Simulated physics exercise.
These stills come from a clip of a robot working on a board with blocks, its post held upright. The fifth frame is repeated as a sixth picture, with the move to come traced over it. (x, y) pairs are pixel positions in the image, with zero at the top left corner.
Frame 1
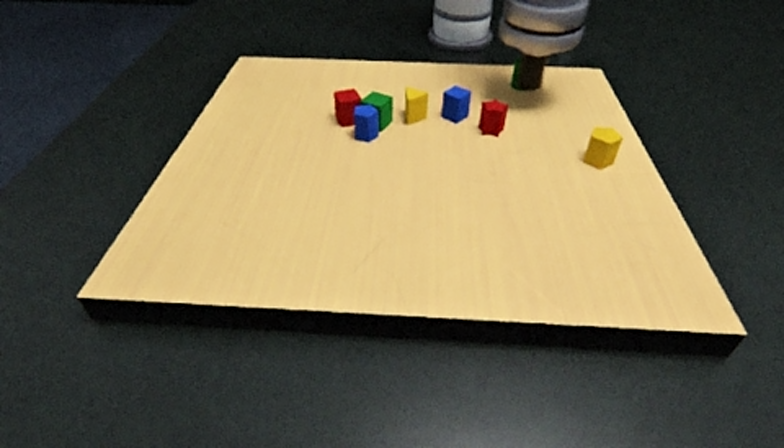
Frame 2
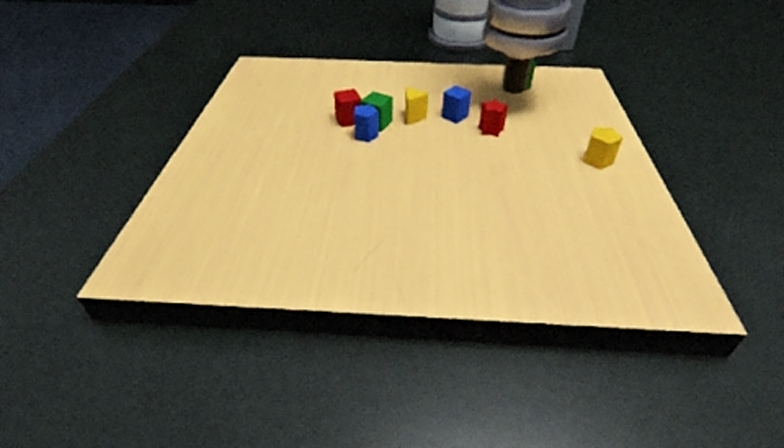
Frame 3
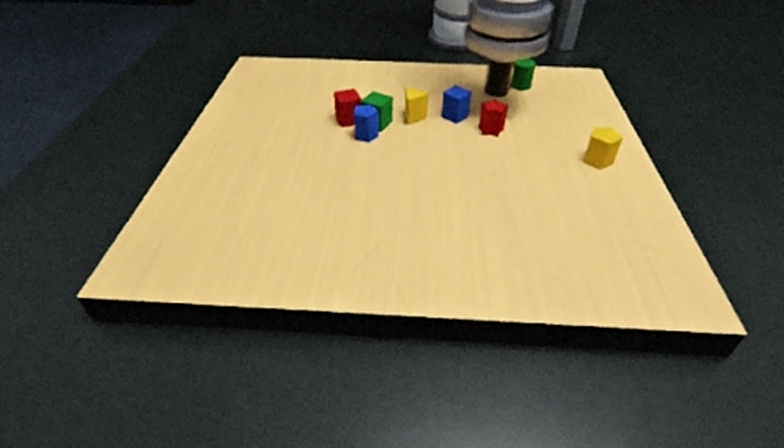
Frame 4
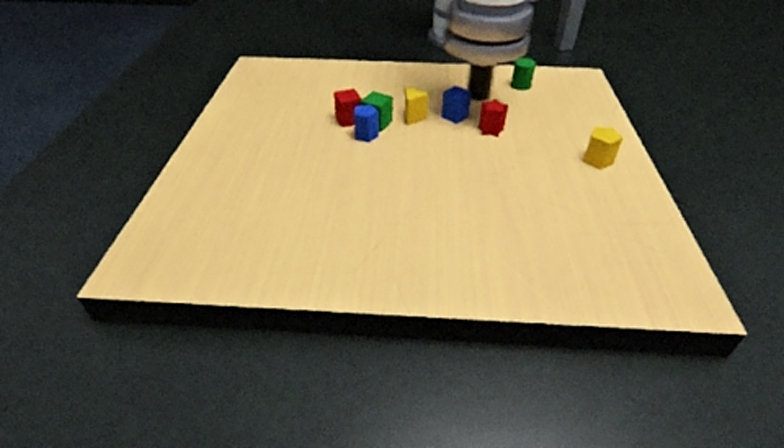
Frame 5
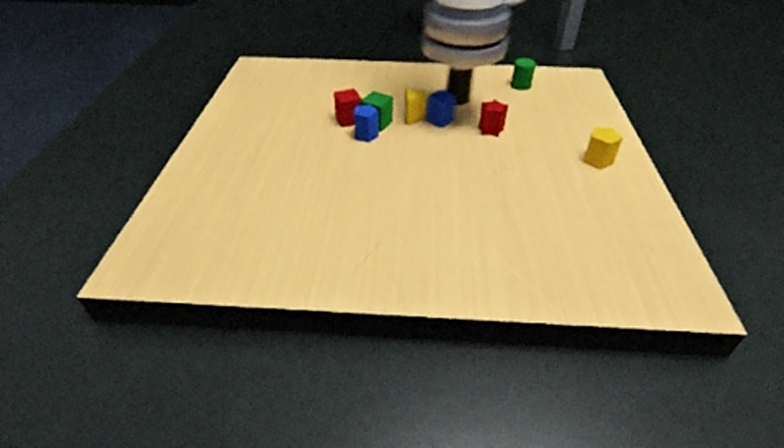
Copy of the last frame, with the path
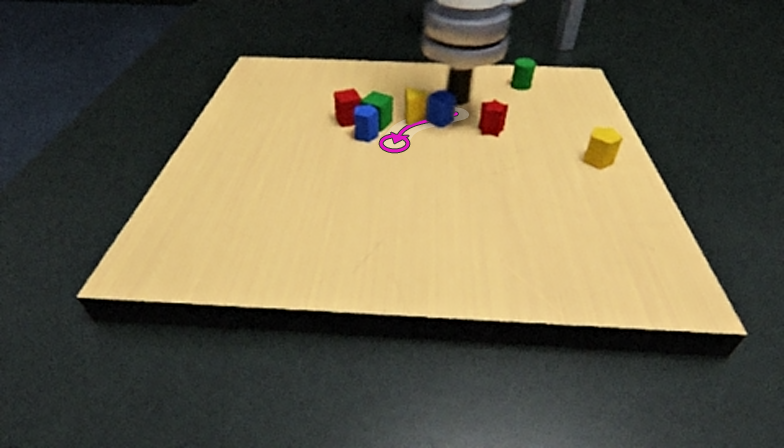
At the start, a robot arm's dark post stands at the back right of a wooden board scattered with red, green, blue and yellow blocks. The post moves left while the blocks stay still, then pushes a blue block a short way left, right up beside a yellow one.
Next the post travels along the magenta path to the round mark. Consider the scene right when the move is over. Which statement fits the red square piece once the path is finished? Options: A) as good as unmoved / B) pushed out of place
Correct choice: B.
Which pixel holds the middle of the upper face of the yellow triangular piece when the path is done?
Its top centre is at about (388, 94).
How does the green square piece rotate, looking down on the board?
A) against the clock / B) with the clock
The one that fits is A, against the clock.
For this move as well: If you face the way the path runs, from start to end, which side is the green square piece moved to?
Answer: Right.
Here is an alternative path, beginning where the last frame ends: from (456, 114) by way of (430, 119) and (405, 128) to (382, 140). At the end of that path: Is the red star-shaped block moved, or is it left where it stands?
It keeps its spot.
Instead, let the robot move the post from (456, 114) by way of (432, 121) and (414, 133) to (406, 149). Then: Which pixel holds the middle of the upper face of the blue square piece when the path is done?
It ends at (382, 128).
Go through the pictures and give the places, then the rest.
Tip of the post (529, 85), middles of tops, red square piece (348, 95), green square piece (377, 98), yellow triangular piece (414, 93), blue square piece (457, 92), in the first frame.
Post (514, 88), nothing pushed, in the second frame.
Post (497, 92), nothing pushed, in the third frame.
Post (478, 95), nothing pushed, in the fourth frame.
Post (458, 99), red square piece (348, 95), green square piece (377, 98), yellow triangular piece (414, 93), blue square piece (442, 96), in the fifth frame.
The line goes from (456, 114) over (431, 120) and (406, 128) to (395, 143).
The first path, step by step. One third of the way, post (431, 106); yellow triangular piece (404, 93); blue square piece (418, 104).
Two thirds of the way, post (406, 114); red square piece (335, 96), turned 20° clockwise; green square piece (362, 97), turned 50° anticlockwise; yellow triangular piece (388, 94), turned 70° clockwise; blue square piece (396, 114), turned 30° anticlockwise.
At the end, post (395, 128); red square piece (335, 96), turned 20° clockwise; green square piece (362, 97), turned 50° anticlockwise; yellow triangular piece (388, 94), turned 75° clockwise; blue square piece (379, 128).
